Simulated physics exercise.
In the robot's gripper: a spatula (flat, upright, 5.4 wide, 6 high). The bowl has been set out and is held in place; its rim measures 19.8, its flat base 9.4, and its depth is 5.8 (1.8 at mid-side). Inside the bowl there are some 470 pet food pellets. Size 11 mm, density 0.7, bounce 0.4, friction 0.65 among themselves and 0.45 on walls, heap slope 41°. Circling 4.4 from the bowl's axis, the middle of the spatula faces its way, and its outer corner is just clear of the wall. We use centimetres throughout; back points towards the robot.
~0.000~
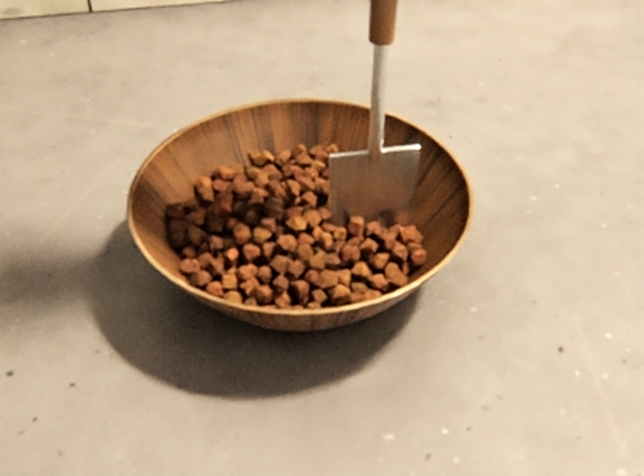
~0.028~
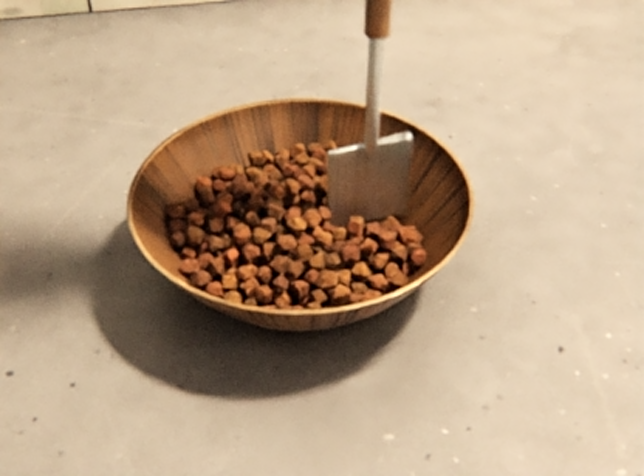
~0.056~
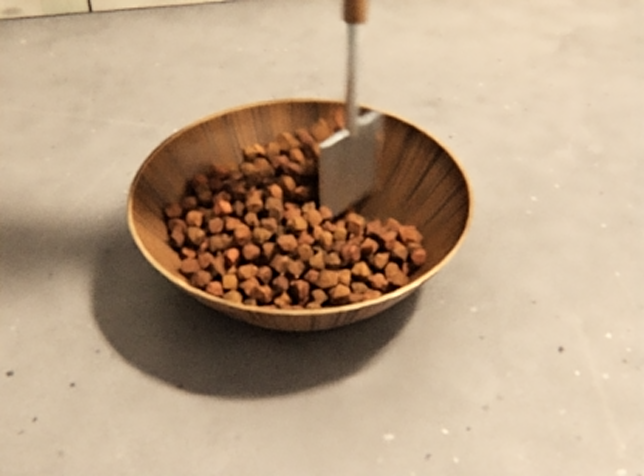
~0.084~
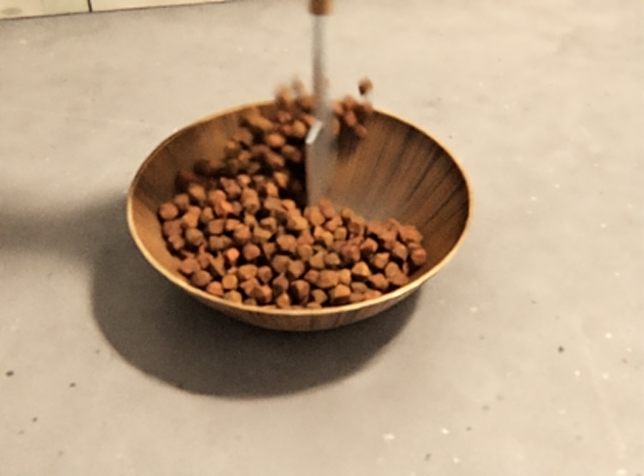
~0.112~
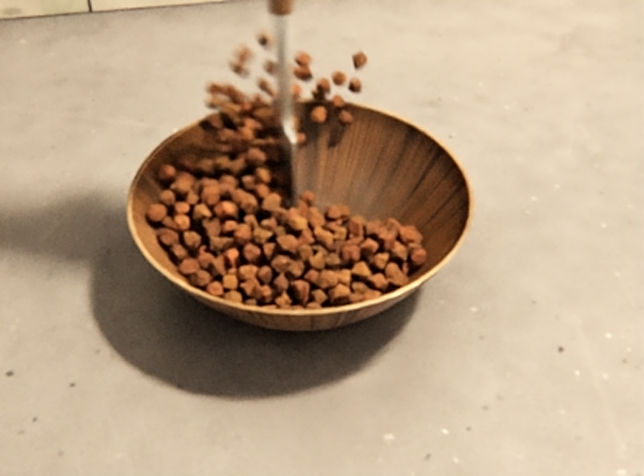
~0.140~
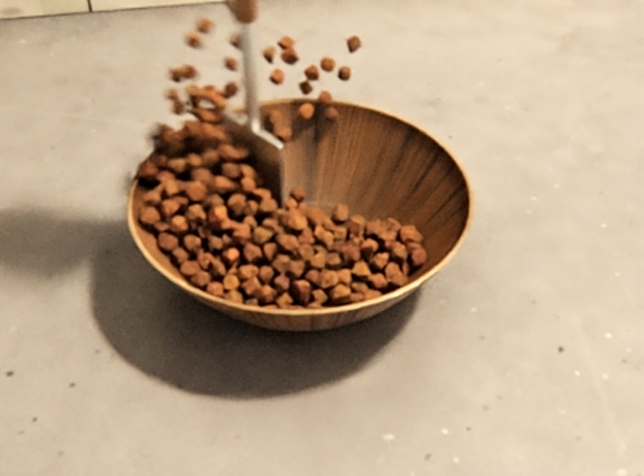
At the start, a metal spatula with a brown handle stands in a wooden bowl of brown pet food pellets on a gray surface. It turns and sweeps leftward around the back of the bowl, heaping pellets up, and then many fly into the air above the rim.
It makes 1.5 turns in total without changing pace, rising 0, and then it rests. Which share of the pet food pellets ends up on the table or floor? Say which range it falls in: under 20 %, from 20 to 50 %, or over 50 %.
It falls over 50 %.
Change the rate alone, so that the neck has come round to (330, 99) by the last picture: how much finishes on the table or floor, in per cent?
It comes to around 30 percent.
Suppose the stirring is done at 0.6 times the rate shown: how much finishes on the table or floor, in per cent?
Some 35 in a hundred.
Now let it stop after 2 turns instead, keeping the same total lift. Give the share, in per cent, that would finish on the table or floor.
Close to 65 in a hundred.
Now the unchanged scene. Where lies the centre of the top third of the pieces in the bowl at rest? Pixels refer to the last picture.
Near (251, 294).
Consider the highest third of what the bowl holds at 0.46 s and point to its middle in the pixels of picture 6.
The centre lies near (274, 132) in the last picture.
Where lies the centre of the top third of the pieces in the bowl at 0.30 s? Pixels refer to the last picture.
Near (382, 251).
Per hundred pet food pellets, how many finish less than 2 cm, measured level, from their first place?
Roughly 5 per cent.
By 0.30 s, 280° round, highest piece 11 above the table; 326 in the bowl, 40 on the table or floor, 100 in flight or on the tool.
By 0.46 s, 80° round, highest piece 10 above the table; 224 in the bowl, 173 on the table or floor, 69 in flight or on the tool.
By 0.74 s, 180° round, highest piece 5 above the table; 288 on the table or floor, 178 in the bowl.
By 1.44 s, 180° round, highest piece 5 above the table; 288 on the table or floor, 178 in the bowl.
Final count, 288 on the table or floor, 178 in the bowl. That is 62 % on the table or floor.
